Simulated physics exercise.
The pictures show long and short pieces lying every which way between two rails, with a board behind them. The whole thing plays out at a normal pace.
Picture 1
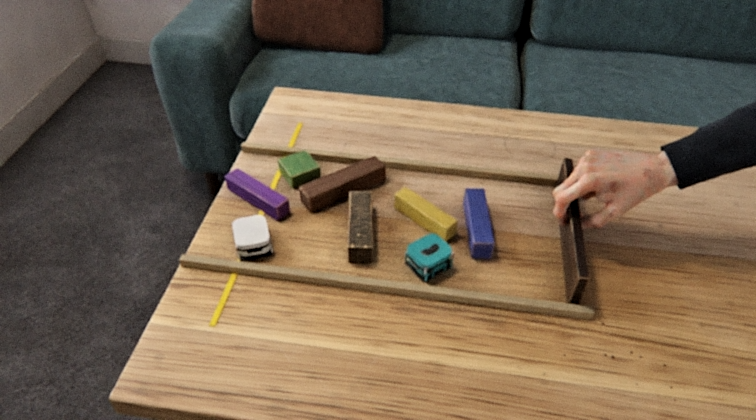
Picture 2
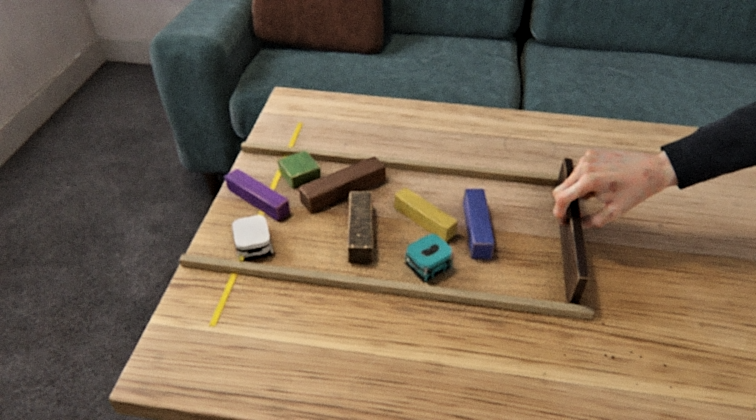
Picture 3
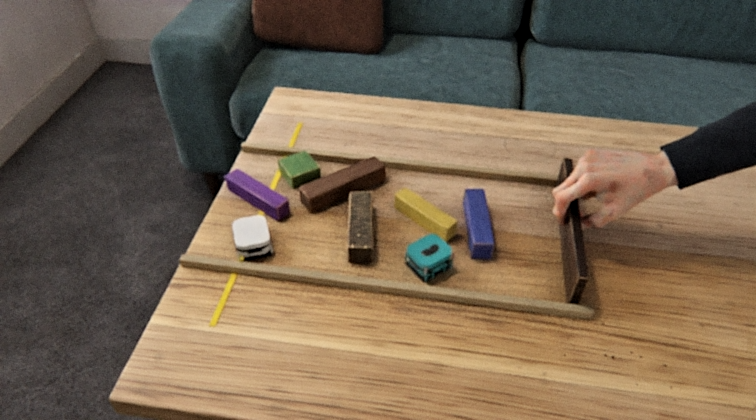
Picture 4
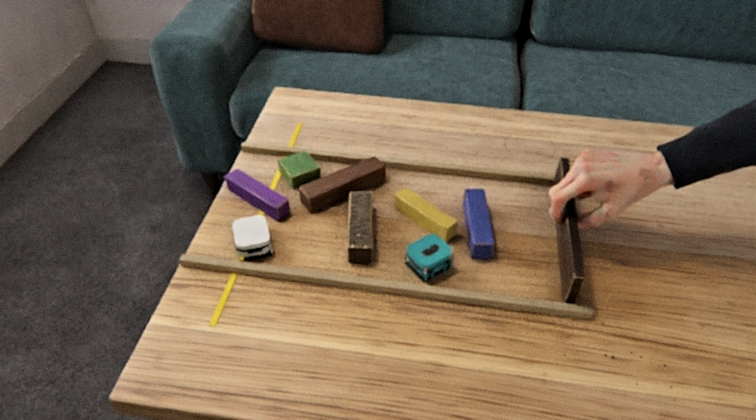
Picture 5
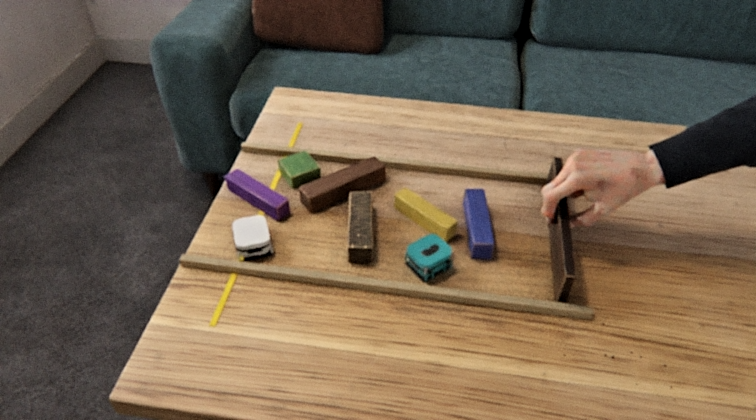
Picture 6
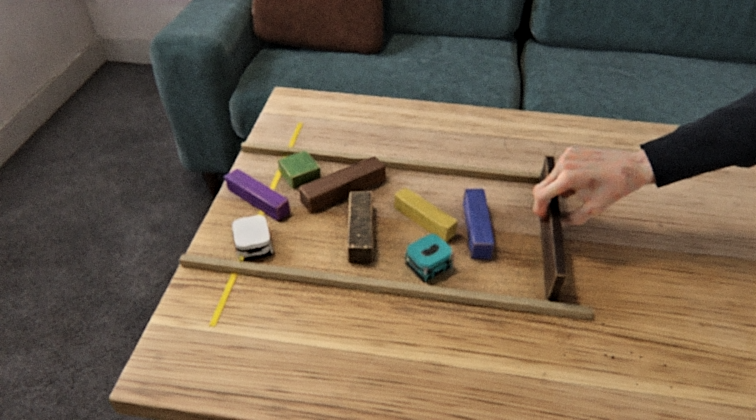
A hand holds a dark board upright across two wooden rails on a table, then slides it slightly to the left, while the coloured blocks, sticks and white case scattered between the rails stay still.
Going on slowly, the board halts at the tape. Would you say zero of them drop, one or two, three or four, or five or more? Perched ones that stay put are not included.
Most likely the ones that land below will number more than a pair, under five.
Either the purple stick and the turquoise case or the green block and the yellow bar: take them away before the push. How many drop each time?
First 2, second 2.
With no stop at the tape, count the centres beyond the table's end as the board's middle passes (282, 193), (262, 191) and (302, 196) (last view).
2, 3 and 0.
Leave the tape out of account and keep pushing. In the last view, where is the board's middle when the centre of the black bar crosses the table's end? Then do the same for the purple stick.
For the black bar, about (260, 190); for the purple stick, about (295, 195).
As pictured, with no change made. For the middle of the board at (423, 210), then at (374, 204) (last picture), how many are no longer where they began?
Well, it's 3 at the first one and 5 at the second.
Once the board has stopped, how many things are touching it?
That number would be 3.
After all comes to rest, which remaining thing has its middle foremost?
It's the black bar that ends up nearest.
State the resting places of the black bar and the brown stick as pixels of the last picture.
Final positions - black bar around (208, 213), brown stick around (238, 169).
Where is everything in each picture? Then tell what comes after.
The first frame shows purple stick (257, 194); white case (252, 238); green block (299, 169); board (570, 227); tape (264, 206).
The second frame shows white case (252, 238); black bar (361, 226).
The third frame shows green block (299, 169); brown stick (344, 184).
The fourth frame shows purple stick (257, 194); board (567, 226).
The fifth frame shows white case (252, 238); yellow bar (425, 214).
The sixth frame shows purple stick (257, 194); white case (252, 238); green block (299, 169); board (550, 224); tape (264, 206).
Soon after, none off yet; purple stick at rest near (257, 194); white case at rest near (252, 238); green block at rest near (299, 169).
At rest, the number that fall off is three or four; fallen, green block, white case and purple stick.
